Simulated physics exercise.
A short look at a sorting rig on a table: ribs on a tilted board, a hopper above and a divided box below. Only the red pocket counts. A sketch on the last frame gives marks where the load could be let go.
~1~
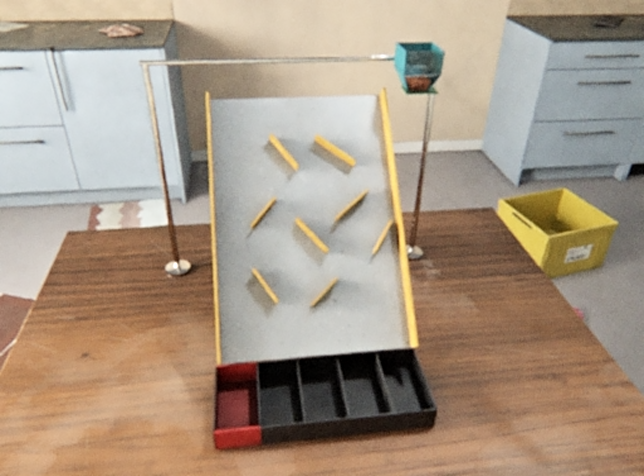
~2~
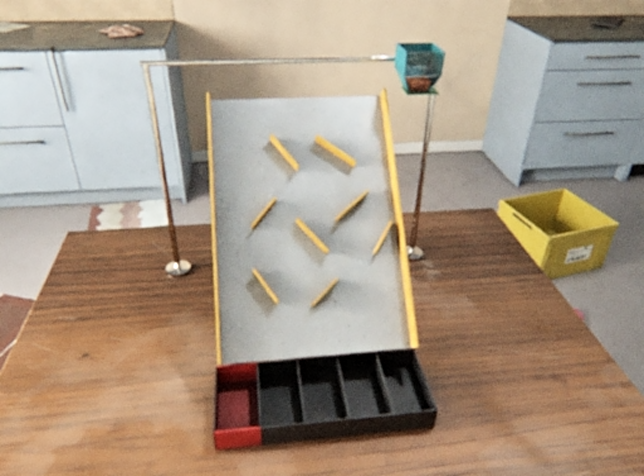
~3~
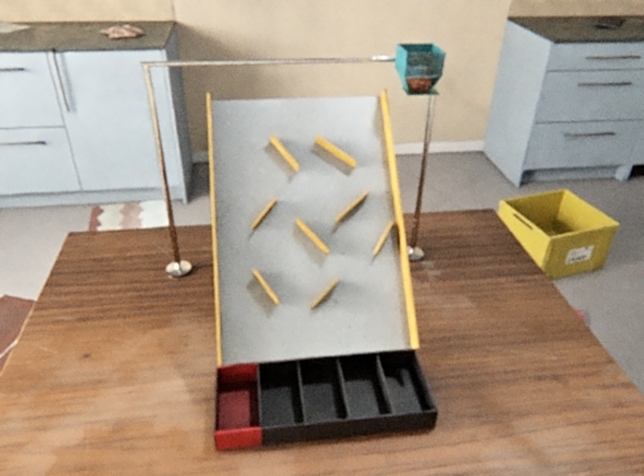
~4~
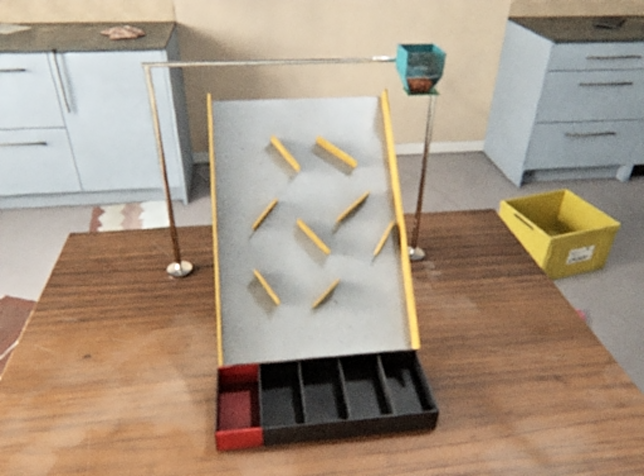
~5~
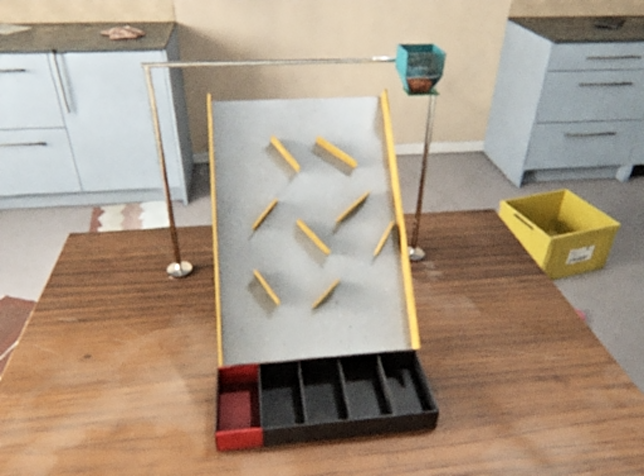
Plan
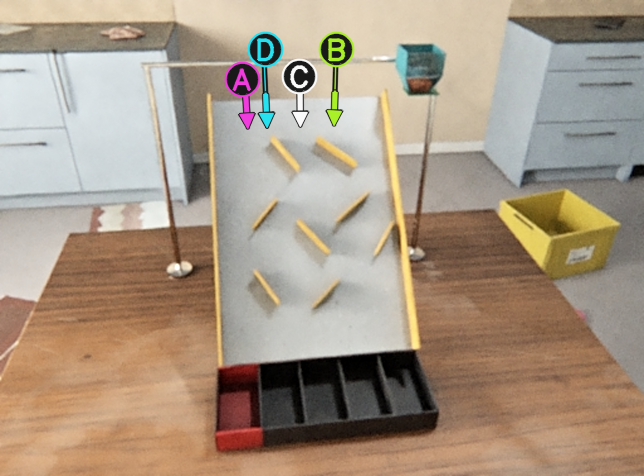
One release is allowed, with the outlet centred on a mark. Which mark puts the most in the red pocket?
Mark A.
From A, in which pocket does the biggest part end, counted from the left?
The first.
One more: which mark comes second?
That is mark D.
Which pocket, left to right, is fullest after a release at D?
The first from the left.
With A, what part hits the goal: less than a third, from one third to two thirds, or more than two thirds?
It is more than two thirds.
On the marked copy, mark A meets the board at (247, 123); mark B meets the board at (334, 120); mark C meets the board at (300, 121); mark D meets the board at (266, 122).
With A, all but a few in the red pocket, only a few in other pockets.
With B, none at all in the red pocket, the bulk in other pockets, a small share held on the board.
With C, none at all in the red pocket, all but a few in other pockets.
With D, close to two thirds in the red pocket, close to a third in other pockets.
